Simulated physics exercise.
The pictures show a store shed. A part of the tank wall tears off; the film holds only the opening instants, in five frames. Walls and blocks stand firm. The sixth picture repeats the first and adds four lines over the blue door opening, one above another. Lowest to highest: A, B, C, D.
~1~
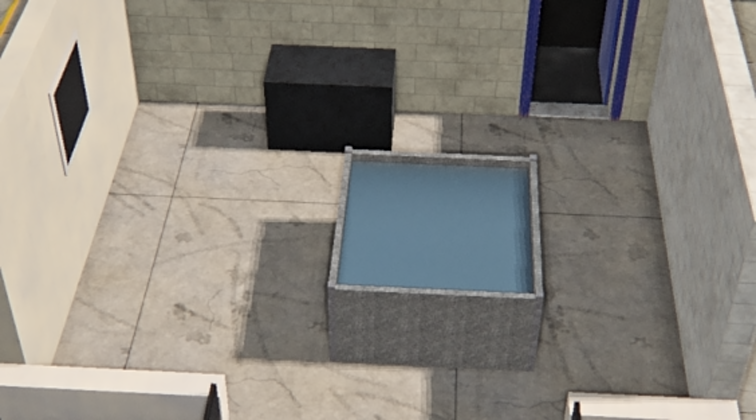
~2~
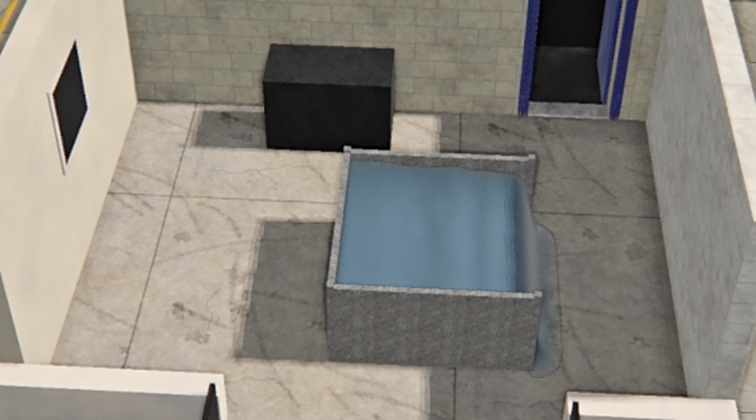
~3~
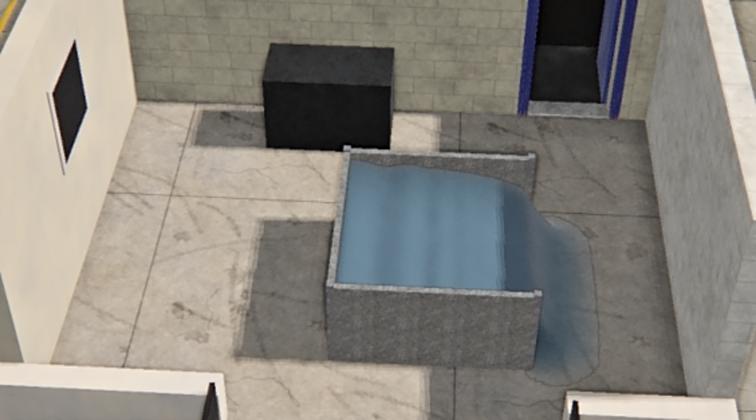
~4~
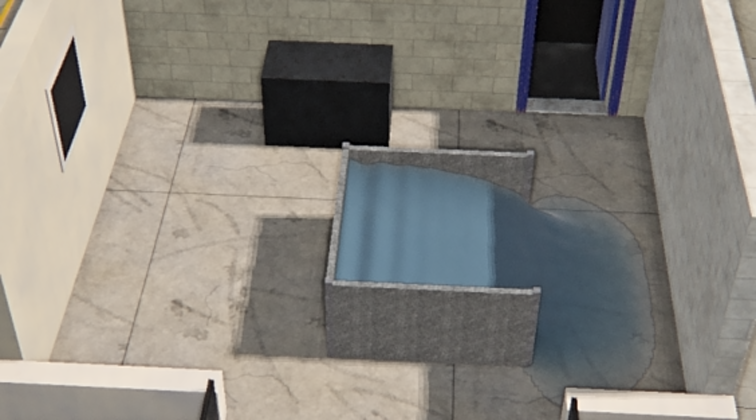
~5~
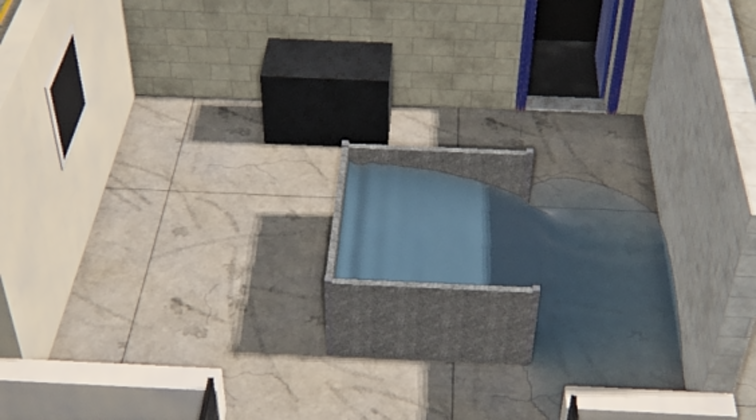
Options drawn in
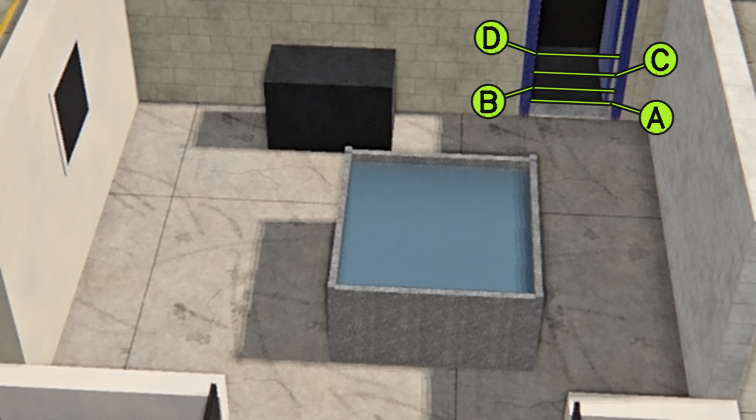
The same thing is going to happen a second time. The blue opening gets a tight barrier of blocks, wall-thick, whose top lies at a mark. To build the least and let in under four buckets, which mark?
Take B.
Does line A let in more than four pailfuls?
Yes, it does.
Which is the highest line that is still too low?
It is A.
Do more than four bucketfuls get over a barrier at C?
No, not at all.
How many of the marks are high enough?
Three of them.
In lime, A at (571, 101); B at (573, 89); C at (575, 73); D at (577, 55); from the bottom up A, B, C, D.
With A, about 10 bucketfuls get in.
With B, a splash gets over, under a bucket.
With C, nothing gets over.
With D, nothing gets over.
